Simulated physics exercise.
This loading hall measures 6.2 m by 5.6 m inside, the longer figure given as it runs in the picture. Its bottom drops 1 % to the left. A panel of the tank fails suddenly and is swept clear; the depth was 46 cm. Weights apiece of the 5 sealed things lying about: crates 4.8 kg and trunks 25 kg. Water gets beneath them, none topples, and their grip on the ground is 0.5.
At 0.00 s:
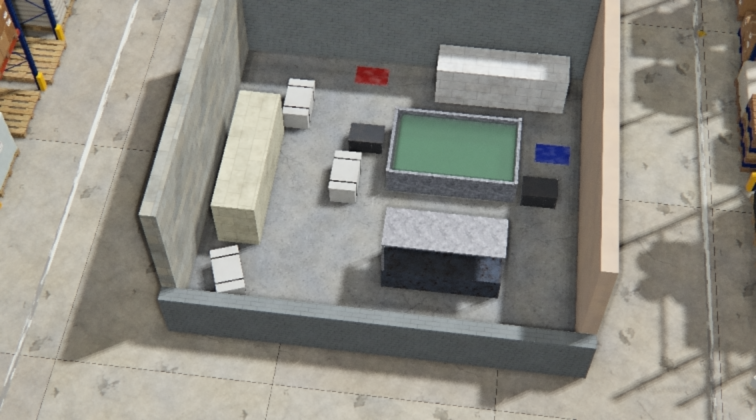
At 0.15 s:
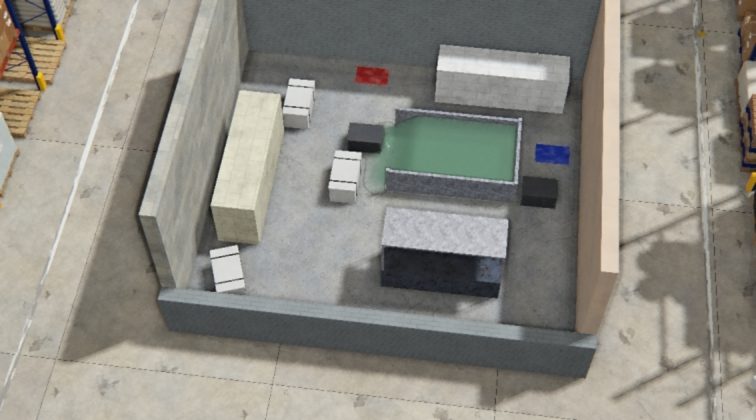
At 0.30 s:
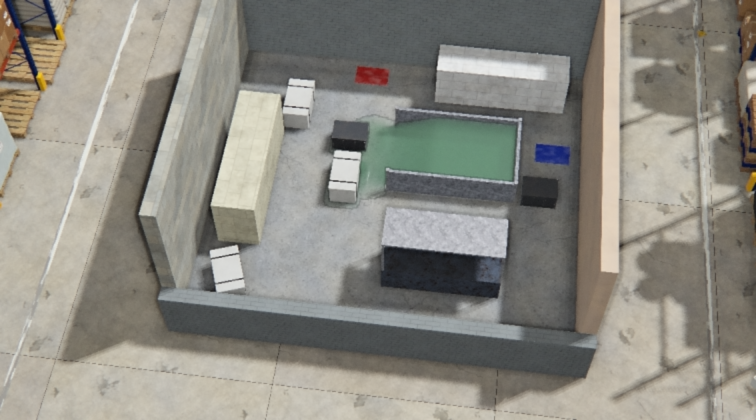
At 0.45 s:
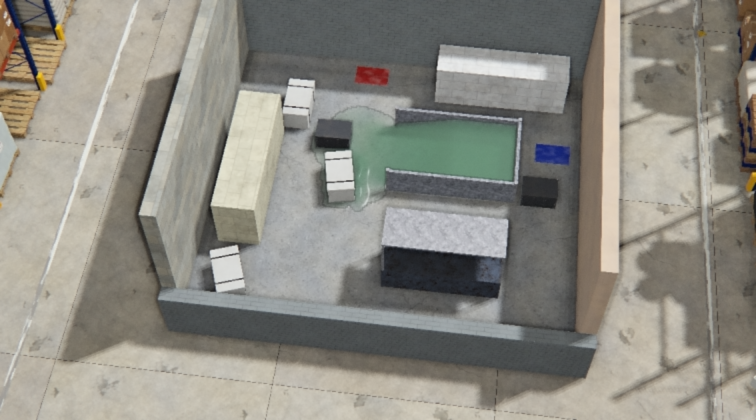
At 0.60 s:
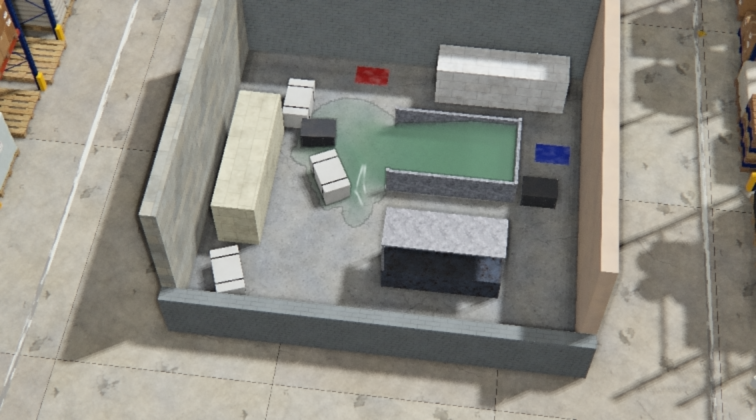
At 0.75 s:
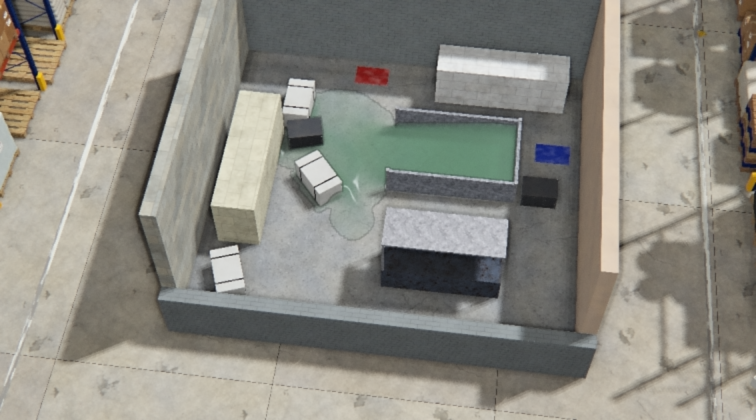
Green water spreads left from the open tank, pushing a dark crate and white trunk.
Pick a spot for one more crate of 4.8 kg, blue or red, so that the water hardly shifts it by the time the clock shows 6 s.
On the blue patch.
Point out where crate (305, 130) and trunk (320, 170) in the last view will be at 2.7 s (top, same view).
Near (296, 99) and (272, 268).
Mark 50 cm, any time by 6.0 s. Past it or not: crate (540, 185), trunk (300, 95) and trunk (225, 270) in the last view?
In that order: Short of it, more, less.
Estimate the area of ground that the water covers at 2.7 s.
About 14 m2.
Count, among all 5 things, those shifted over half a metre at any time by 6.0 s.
I count 3.
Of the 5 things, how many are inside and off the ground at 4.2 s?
I count 4.
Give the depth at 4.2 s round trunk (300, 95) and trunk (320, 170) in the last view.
About 15 and 10 cm.
After 1.2 s on blue it would be 0 cm off in 0 cm of water; on red it would be 0 cm off in 0 cm of water.
After 2.7 s on blue it would be 0 cm off in 0 cm of water; on red it would be 0 cm off in 1 cm of water.
After 4.2 s on blue it would be 0 cm off in 0 cm of water; on red it would be 39 cm off in 4 cm of water.
After 6.0 s on blue it would be 0 cm off in 0 cm of water; on red it would be 149 cm off in 5 cm of water.
